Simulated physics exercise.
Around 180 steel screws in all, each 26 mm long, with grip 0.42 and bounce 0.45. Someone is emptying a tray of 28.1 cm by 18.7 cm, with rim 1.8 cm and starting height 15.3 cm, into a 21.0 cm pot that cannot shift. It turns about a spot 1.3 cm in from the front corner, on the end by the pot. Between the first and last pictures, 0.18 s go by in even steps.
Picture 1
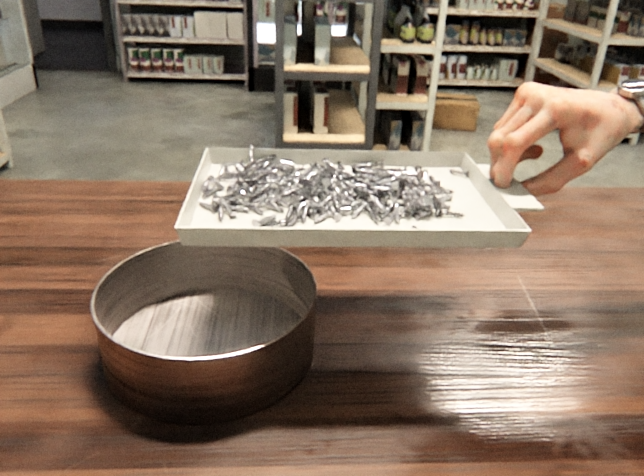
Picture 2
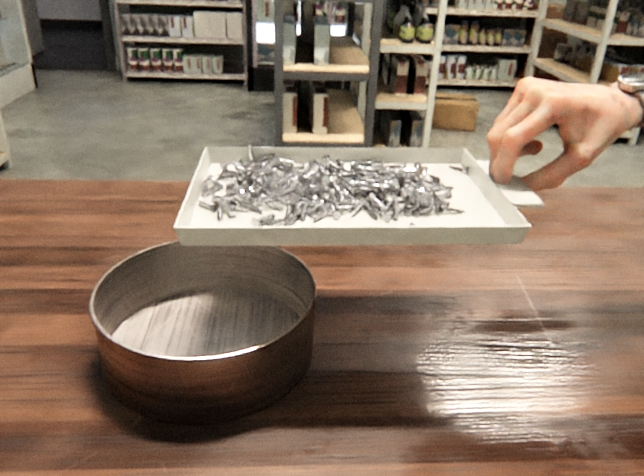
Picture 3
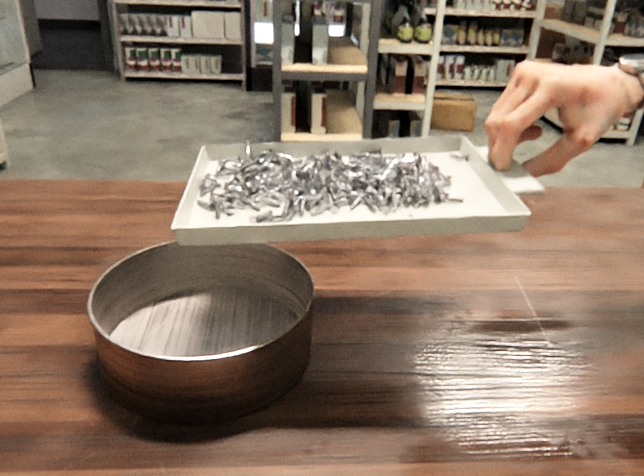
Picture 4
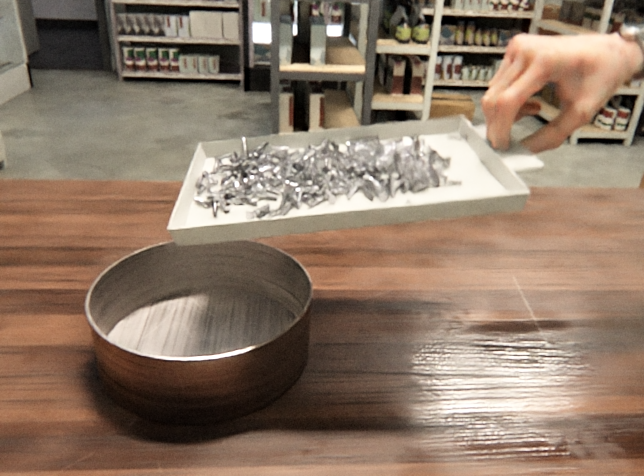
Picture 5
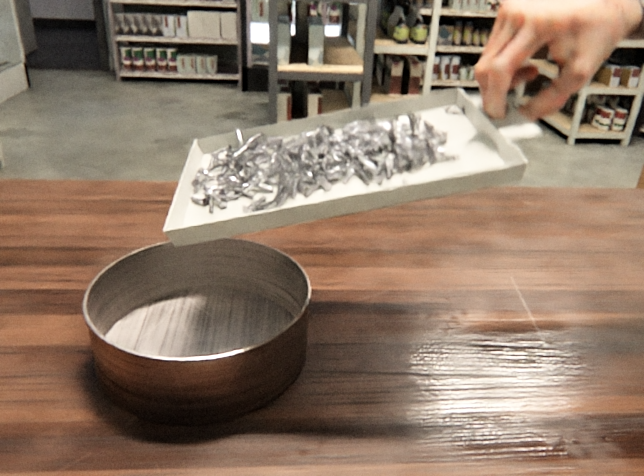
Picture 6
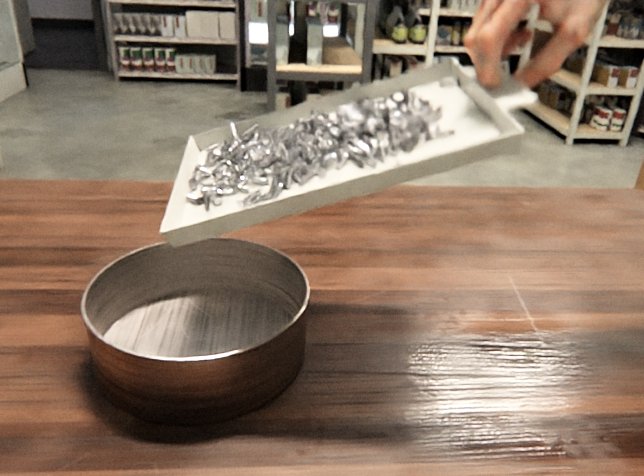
In a room with stocked shelves, a hand gripped the right end of a pale tray of small silvery pieces and raised it, steadily slanting the tray down toward a round metal pot on the left.
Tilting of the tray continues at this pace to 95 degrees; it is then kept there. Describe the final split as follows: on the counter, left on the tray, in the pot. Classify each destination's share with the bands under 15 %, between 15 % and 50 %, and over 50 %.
Counter: Over 50 %; tray: Under 15 %; pot: Between 15 % and 50 %.
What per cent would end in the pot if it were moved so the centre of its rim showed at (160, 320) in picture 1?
Close to 70 in a hundred.
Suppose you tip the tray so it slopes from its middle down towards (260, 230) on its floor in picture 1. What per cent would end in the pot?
25 %.
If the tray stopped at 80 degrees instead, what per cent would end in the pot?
Around 45 per cent, then.
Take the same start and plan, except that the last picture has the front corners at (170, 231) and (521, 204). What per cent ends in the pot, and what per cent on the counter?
The pot gets 30 and the counter 70.
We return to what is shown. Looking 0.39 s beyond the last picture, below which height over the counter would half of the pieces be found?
The halfway mark is near 18 cm.
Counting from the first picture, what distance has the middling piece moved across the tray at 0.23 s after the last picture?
Around 4 centimetres.
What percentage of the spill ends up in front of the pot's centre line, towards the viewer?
About 70 per cent.
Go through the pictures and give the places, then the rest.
The first frame shows tray tilt 0 degrees, front corners at (181, 225) and (524, 228); middle of the pieces at (327, 191); pot at (208, 287).
The second frame shows tray tilt 1 degrees, front corners at (180, 225) and (524, 224); middle of the pieces at (326, 189).
The third frame shows tray tilt 3 degrees, front corners at (177, 225) and (524, 211), lowest corner left front; middle of the pieces at (324, 183).
The fourth frame shows tray tilt 8 degrees, front corners at (174, 226) and (523, 190), lowest corner left front; middle of the pieces at (321, 173).
The fifth frame shows tray tilt 13 degrees, front corners at (169, 227) and (521, 160), lowest corner left front; middle of the pieces at (317, 160).
The sixth frame shows tray tilt 19 degrees, front corners at (166, 228) and (516, 129), lowest corner left front; middle of the pieces at (312, 147); pot at (199, 287).
Then, 0.23 s after the last picture, tilt 57 degrees; the tray holds 100 %, the pot 0 %.
Then, 0.39 s after the last picture, tilt 83 degrees; the tray holds 75 %, the pot 0 %.
Then, 0.68 s after the last picture, tilt 95 degrees; the tray holds 0 %, the pot 40 %.
In the end, counter 60 %, tray 0 %, pot 40 %.
